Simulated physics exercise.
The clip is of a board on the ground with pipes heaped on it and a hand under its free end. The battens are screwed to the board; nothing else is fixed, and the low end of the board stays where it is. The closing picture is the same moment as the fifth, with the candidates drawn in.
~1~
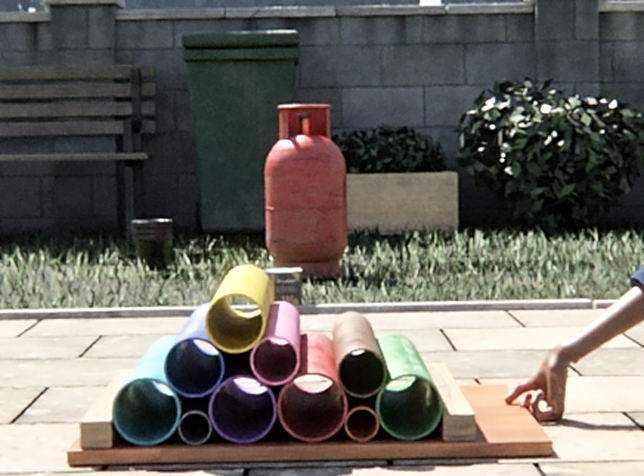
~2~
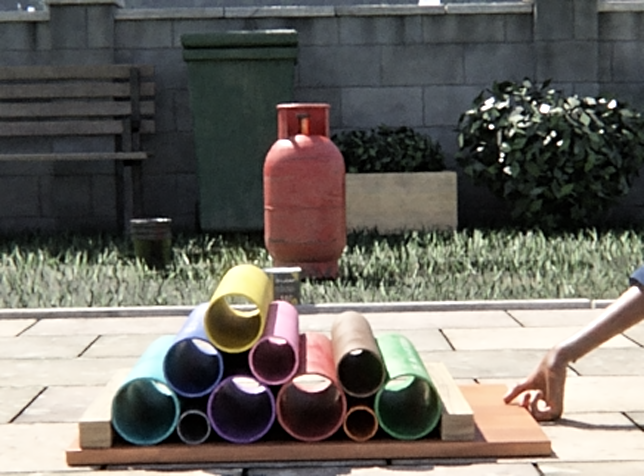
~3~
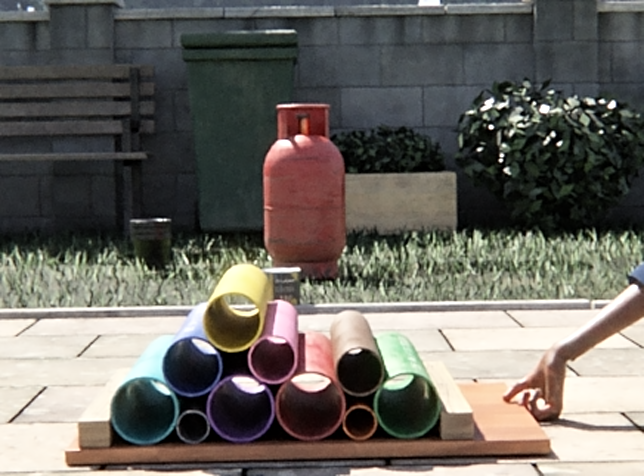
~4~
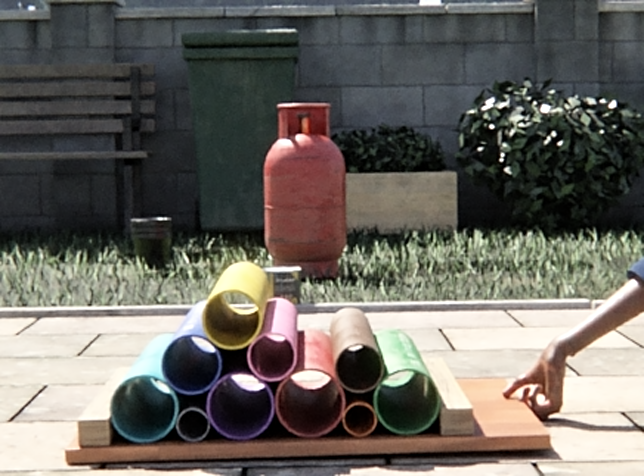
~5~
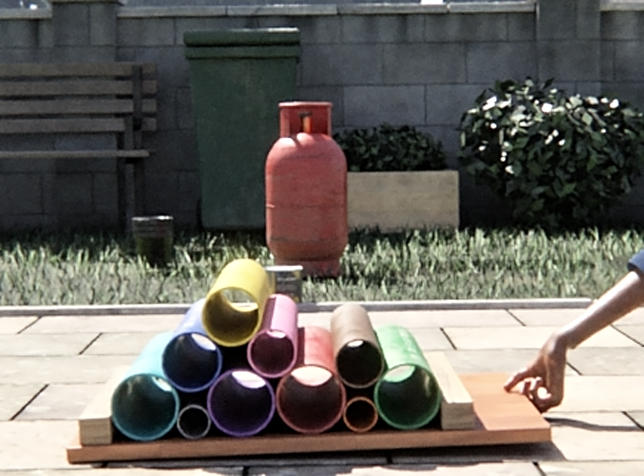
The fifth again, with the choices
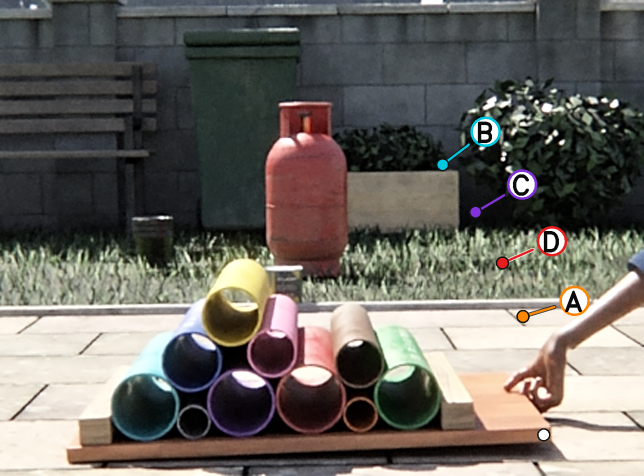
The video shows colourful pipes stacked between two wooden battens on a board lying on paving, with a hand at its right end. The hand raises that end very slightly, while the pipes keep their places in the stack.
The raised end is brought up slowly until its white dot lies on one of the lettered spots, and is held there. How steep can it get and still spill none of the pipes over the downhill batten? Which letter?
Stop at B.
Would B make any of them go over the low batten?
At B: No.
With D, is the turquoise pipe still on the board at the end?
Yes.
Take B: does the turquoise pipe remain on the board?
Yes.
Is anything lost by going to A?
No, at A.
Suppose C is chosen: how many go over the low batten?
At C the number is none.
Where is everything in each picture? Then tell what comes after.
The first frame shows board (309, 408); turquoise pipe (146, 411); grey pipe (195, 427).
The second frame shows grey pipe (194, 427); purple pipe (242, 409).
The third frame shows board (308, 406); orange pipe (360, 422); green pipe (407, 405); blue pipe (192, 366).
The fourth frame shows board (307, 404); turquoise pipe (144, 408); purple pipe (240, 406); grey pipe (193, 424).
The fifth frame shows board (309, 400); turquoise pipe (145, 406); grey pipe (194, 422).
On the marked copy, A at (523, 317); B at (442, 165); C at (476, 212); D at (502, 263); the white dot at (544, 435).
With B. Early on, board at 20°.
Further on, board at 37°.
At the end, board at 37°, none over the low batten.
As for the rest, A none over the low batten; C none over the low batten; D none over the low batten.
